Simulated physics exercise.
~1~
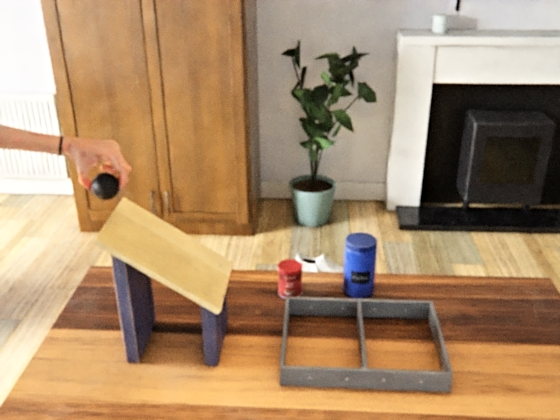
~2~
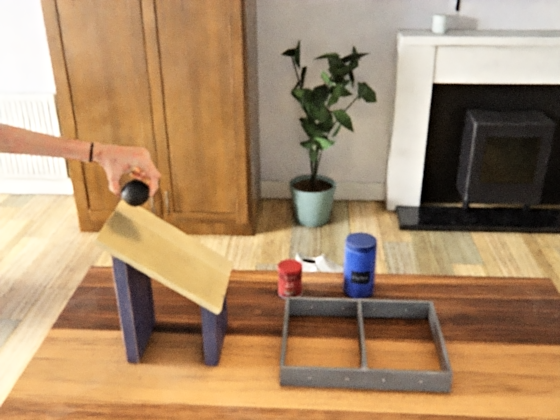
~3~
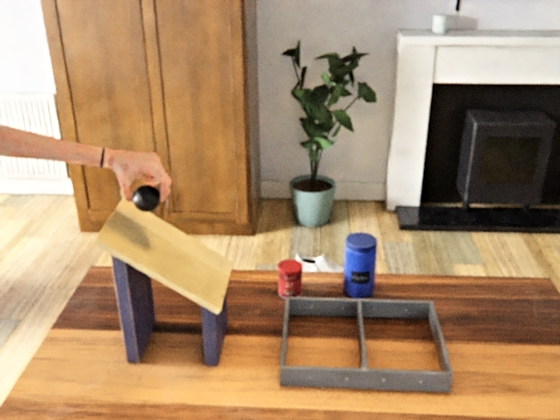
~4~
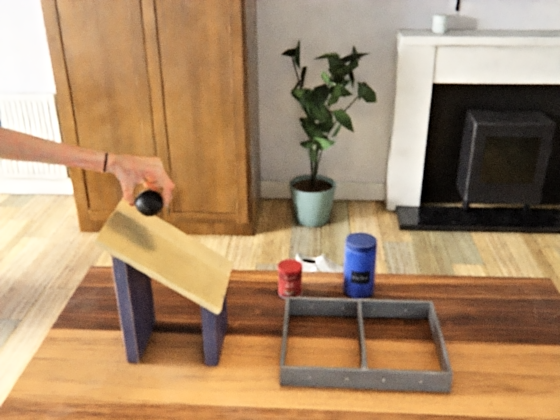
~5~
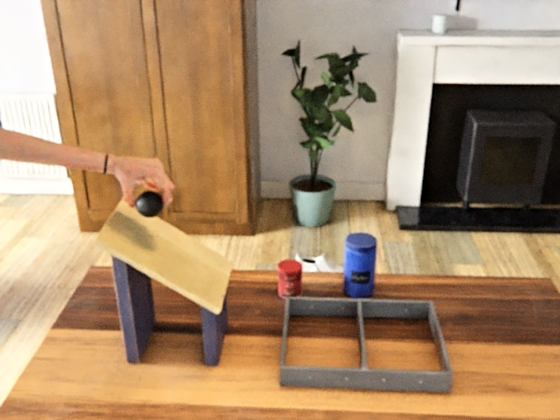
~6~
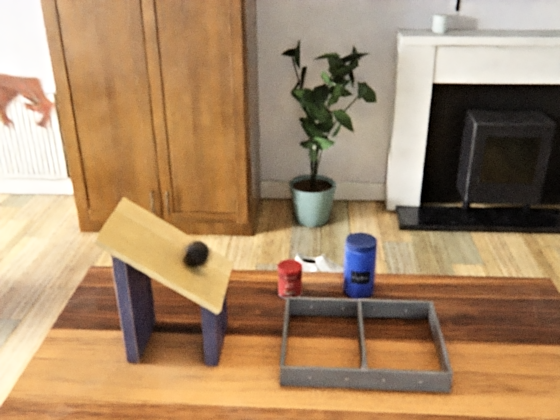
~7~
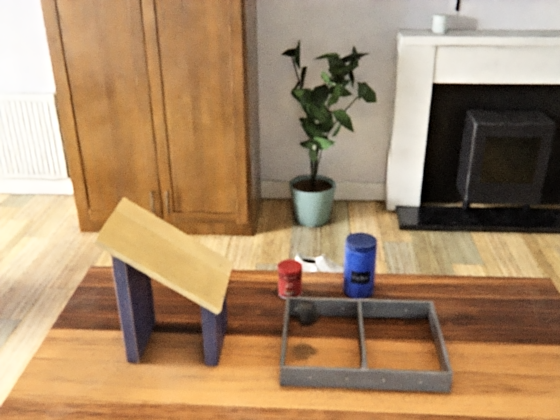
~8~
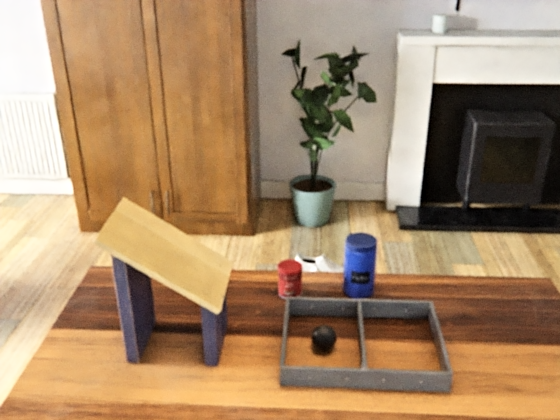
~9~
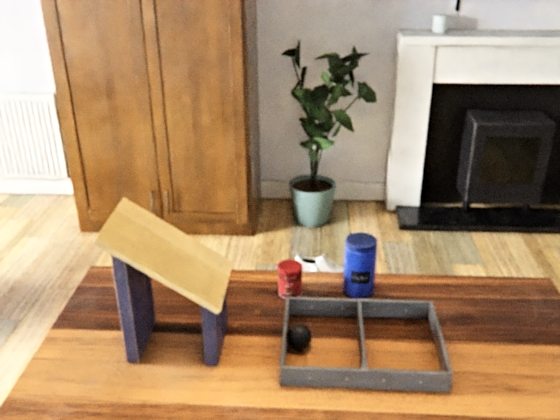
At the start, a hand holds a black ball above the upper end of a sloping wooden board, with a red tin, a blue jar and a grey tray with two bays to the right. The hand moves the ball right and lowers it to the board, keeping hold briefly. It then lets go and draws back to the left as the ball travels down the slope. The ball leaves the board and enters the nearer bay of the tray. It moves right within the bay, then shifts back left and ends there, while the tin and jar stay in place.
